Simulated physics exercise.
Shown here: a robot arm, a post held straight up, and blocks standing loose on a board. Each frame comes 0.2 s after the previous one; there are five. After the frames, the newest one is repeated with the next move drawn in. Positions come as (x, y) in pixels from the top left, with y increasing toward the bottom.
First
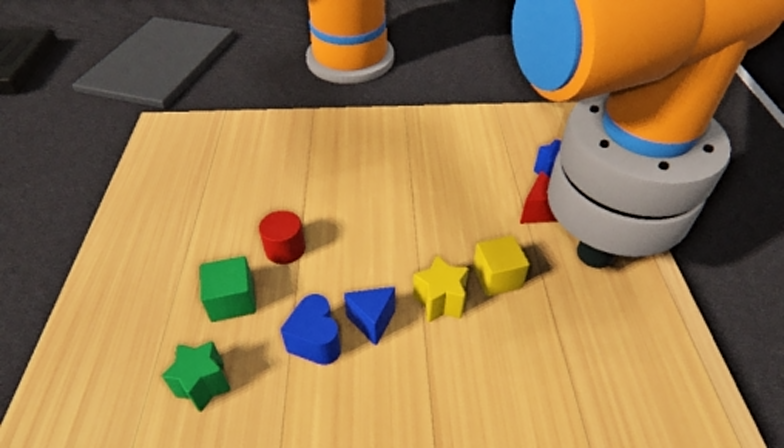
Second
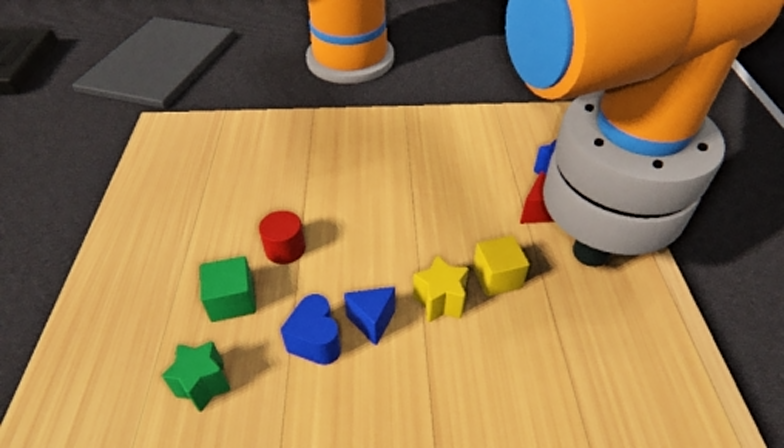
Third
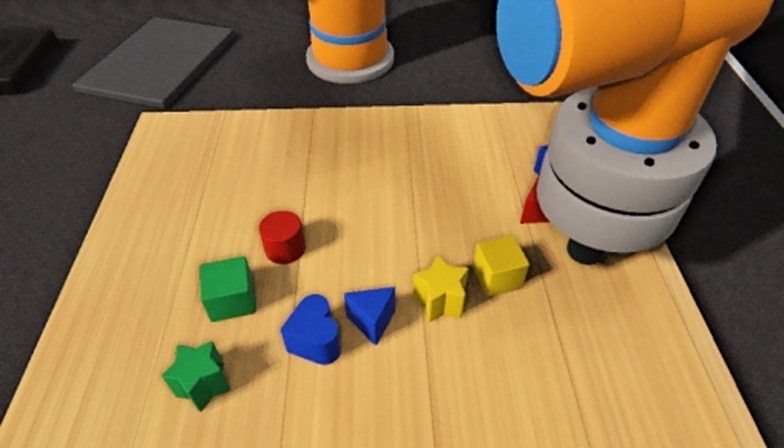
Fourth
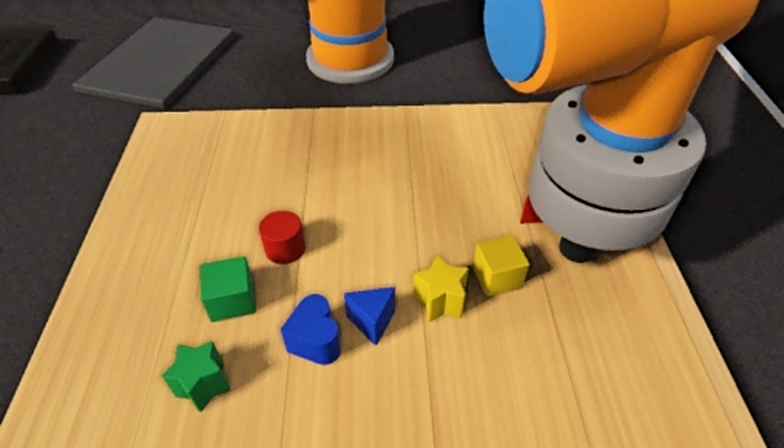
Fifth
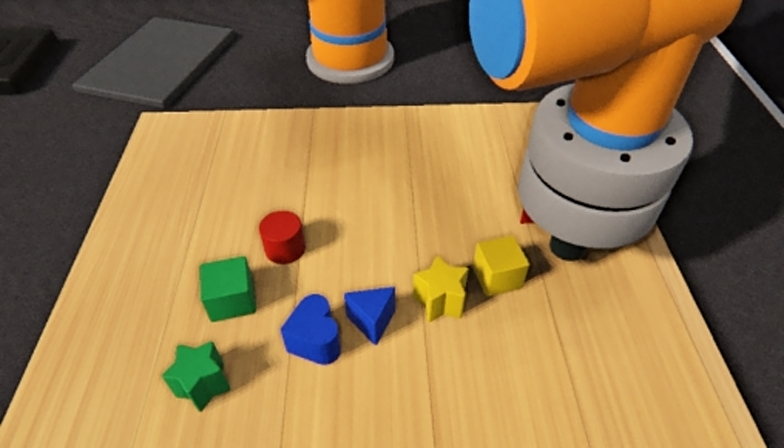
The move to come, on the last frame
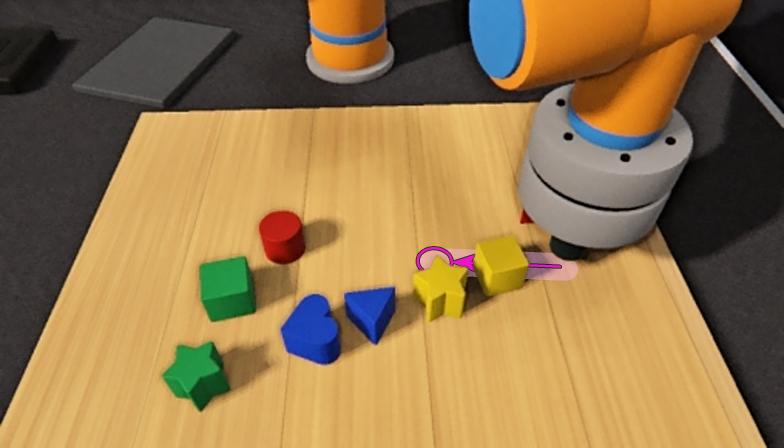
An orange and grey robot arm at the right edge of a wooden board moves slowly a short way left, its dark tip drawing nearer to the yellow cube. Its grey end gradually covers the blue and red pieces behind it, while the other coloured blocks stay still.
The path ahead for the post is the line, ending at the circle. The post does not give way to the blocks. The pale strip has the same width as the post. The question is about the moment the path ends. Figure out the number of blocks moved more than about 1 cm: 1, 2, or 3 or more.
Expect two.
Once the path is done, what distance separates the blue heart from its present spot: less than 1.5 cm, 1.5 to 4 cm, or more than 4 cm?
It's set to move under 1.5 cm.
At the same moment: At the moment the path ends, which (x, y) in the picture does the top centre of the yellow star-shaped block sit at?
It should be at about (424, 296).
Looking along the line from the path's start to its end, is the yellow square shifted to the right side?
No - that is not the case.
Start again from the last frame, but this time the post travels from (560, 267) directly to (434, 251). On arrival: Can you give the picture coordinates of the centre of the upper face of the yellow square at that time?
It will likely be found at (471, 262).
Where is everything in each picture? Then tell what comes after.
The first picture shows lower end of the post (594, 256), tops of blocks, blue heart (312, 320), yellow star-shaped block (443, 278), yellow square (503, 253), red triangular piece (546, 189).
The second picture shows post (590, 255), blocks as before.
The third picture shows post (584, 253), blocks as before.
The fourth picture shows post (576, 251), blocks as before.
The fifth picture shows post (567, 249), blue heart (312, 320), yellow star-shaped block (443, 278), yellow square (503, 253), red triangular piece hidden.
The drawn path runs straight from (560, 267) to (435, 261).
The first path, step by step. One third of the way, post (523, 247); yellow square (493, 255).
Two thirds of the way, post (479, 245); yellow star-shaped block (430, 288), turned 15° clockwise; yellow square (466, 267), turned 45° anticlockwise.
At the end, post (436, 244); blue heart not moved; yellow star-shaped block (424, 296), turned 15° clockwise; yellow square (457, 270), turned 70° anticlockwise; red triangular piece not moved.
